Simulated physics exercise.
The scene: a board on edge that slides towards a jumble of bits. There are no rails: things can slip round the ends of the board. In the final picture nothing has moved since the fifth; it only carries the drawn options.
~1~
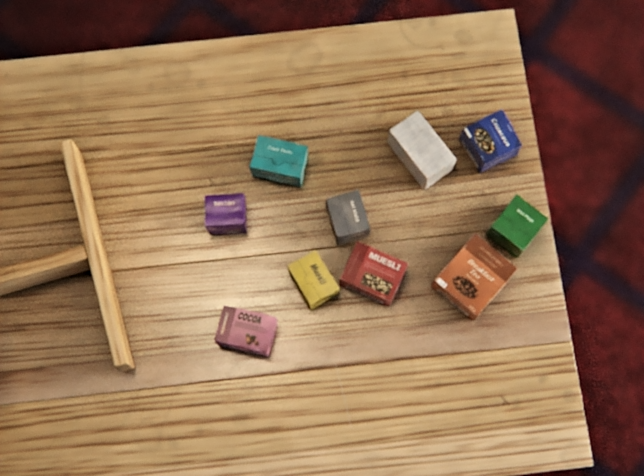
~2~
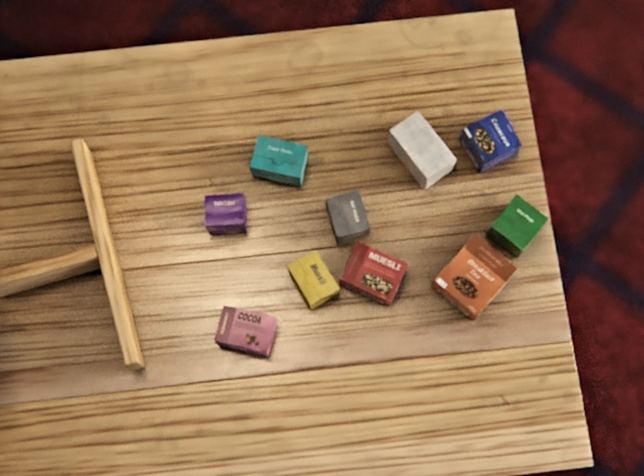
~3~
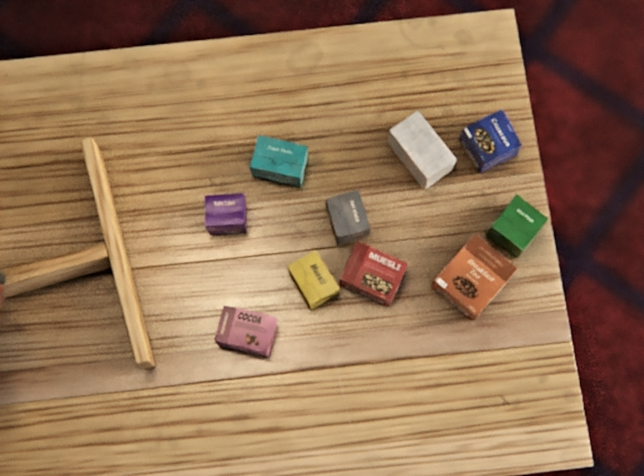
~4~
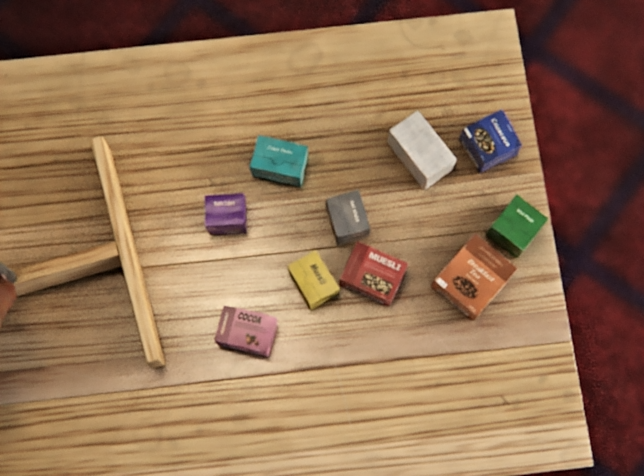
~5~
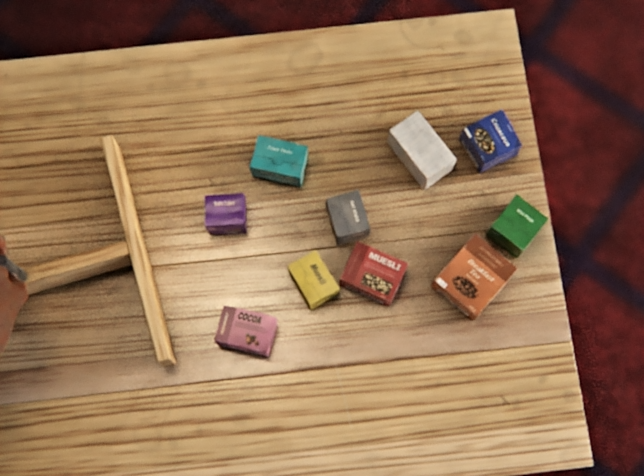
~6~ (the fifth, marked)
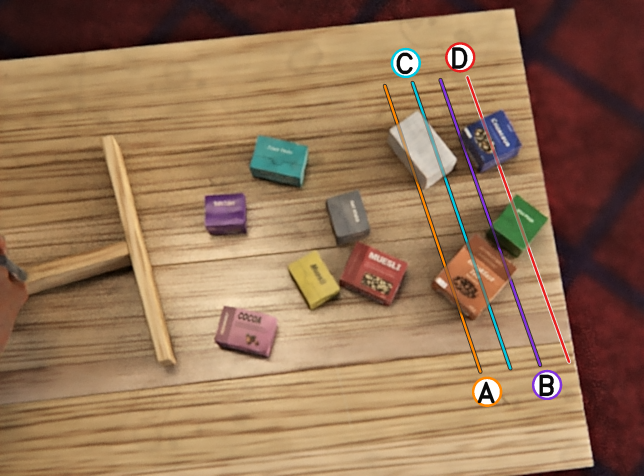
A hand slowly pushing a T-shaped wooden tool rightward across a wooden tabletop, with small colourful boxes lying still.
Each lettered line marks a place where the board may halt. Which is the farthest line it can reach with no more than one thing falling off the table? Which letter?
It should halt at A.
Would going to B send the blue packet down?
Yes.
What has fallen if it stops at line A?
The green box goes over.
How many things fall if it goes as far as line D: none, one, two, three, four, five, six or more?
Six or more.
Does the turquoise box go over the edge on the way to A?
No.
On the copy, A at (431, 224); B at (489, 218); C at (460, 221); D at (516, 214).
On A. First, board (242, 233); red box (383, 267); pink packet (300, 310).
Then, board (348, 222); orange packet (487, 282); red box (436, 243).
Finally, board (430, 213); green box over the edge; blue packet (533, 123); one fallen.
By contrast, B drops five; C drops three; D drops seven.
